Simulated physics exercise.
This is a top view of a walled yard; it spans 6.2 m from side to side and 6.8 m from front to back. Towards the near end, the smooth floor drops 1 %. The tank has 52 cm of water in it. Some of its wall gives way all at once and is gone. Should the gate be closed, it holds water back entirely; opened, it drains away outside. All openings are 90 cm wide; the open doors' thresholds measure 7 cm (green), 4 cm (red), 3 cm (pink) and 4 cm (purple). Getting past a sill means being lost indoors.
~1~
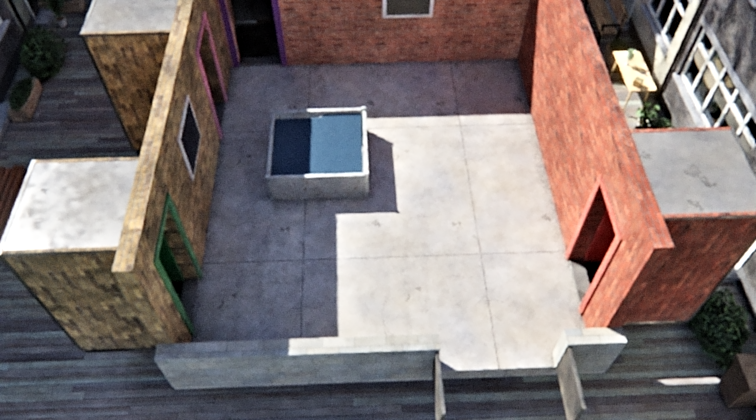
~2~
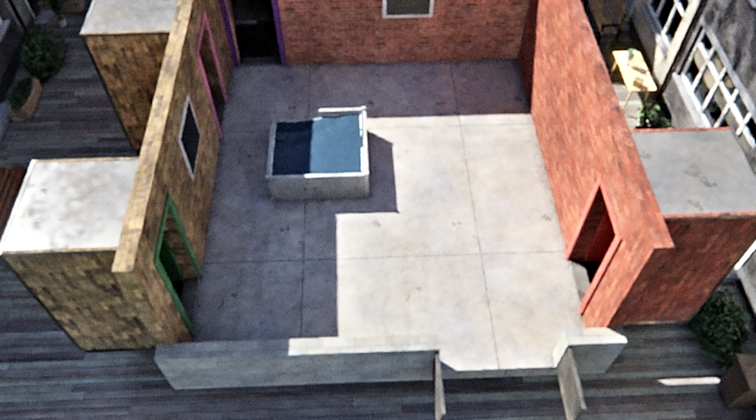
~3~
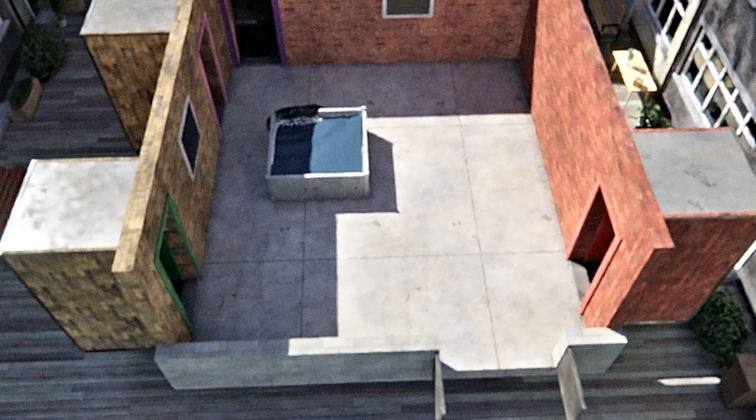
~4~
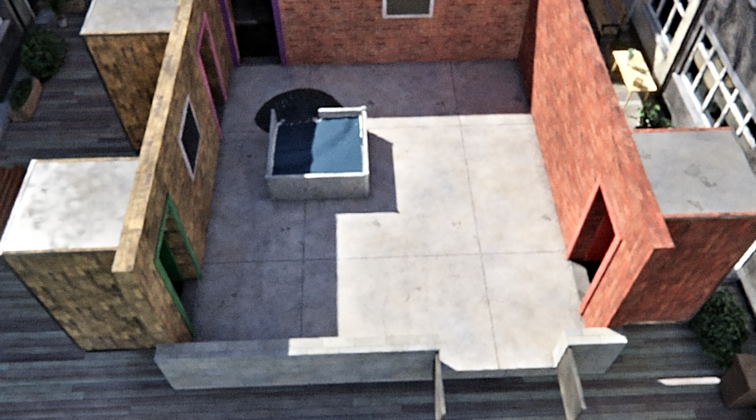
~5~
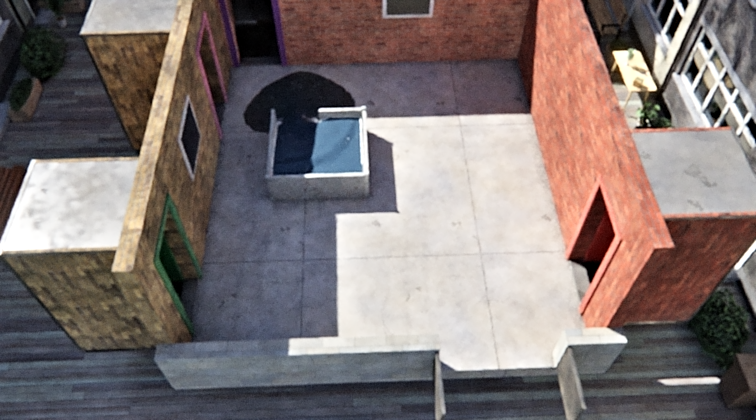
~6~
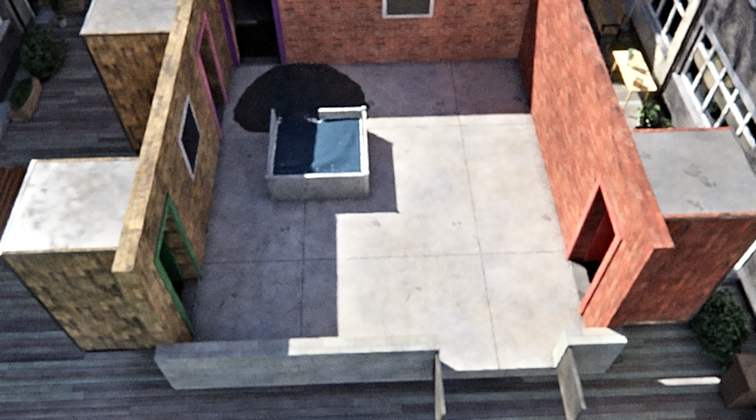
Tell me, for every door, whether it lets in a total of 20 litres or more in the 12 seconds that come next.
In order: Green door: The total remains smaller than the cap, red door: The total remains smaller than the cap, pink door: The total grows larger than the cap, purple door: The total grows larger than the cap.
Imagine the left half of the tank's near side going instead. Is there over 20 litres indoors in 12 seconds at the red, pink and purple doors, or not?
Then red exceeds it, pink does not exceed it, purple does not exceed it.
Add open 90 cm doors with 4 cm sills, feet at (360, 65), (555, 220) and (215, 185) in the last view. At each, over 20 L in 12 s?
Door 1: Higher; door 2: Lower; door 3: Lower.
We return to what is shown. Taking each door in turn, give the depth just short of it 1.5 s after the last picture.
Readings (cm): Green = 0; red = 0; pink = 3; purple = 21.
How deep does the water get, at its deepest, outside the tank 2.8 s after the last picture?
Peak depth: Approx. 16 cm.
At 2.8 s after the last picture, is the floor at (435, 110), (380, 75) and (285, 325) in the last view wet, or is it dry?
Submerged, submerged, untouched.
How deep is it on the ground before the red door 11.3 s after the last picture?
Around 2.0 cm there.
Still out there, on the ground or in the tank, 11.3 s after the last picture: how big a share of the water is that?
Around 72 per cent of the water.
Then, 0.7 s after the last picture water covers 15 % of the floor and is deepest (27 cm) near (296, 128); green door not reached, red door not reached, pink door 4 cm at the sill, 0 L in, purple door 13 cm at the sill, 18 L in.
Then, 1.5 s after the last picture water covers 15 % of the floor and is deepest (24 cm) near (257, 68); green door not reached, red door not reached, pink door 3 cm at the sill, 7 L in, purple door 21 cm at the sill, 88 L in.
Then, 2.8 s after the last picture water covers 25 % of the floor and is deepest (16 cm) near (290, 79); green door not reached, red door not reached, pink door 6 cm at the sill, 13 L in, purple door 13 cm at the sill, 175 L in.
Then, 6.3 s after the last picture water covers 50 % of the floor and is deepest (8 cm) near (228, 92); green door not reached, red door 1 cm at the sill, 0 L in, pink door 6 cm at the sill, 44 L in, purple door 8 cm at the sill, 254 L in.
Then, 11.3 s after the last picture water covers 80 % of the floor and is deepest (6 cm) near (590, 350); green door 2 cm at the sill, 0 L in, red door 2 cm at the sill, 0 L in, pink door 4 cm at the sill, 59 L in, purple door 3 cm at the sill, 268 L in.
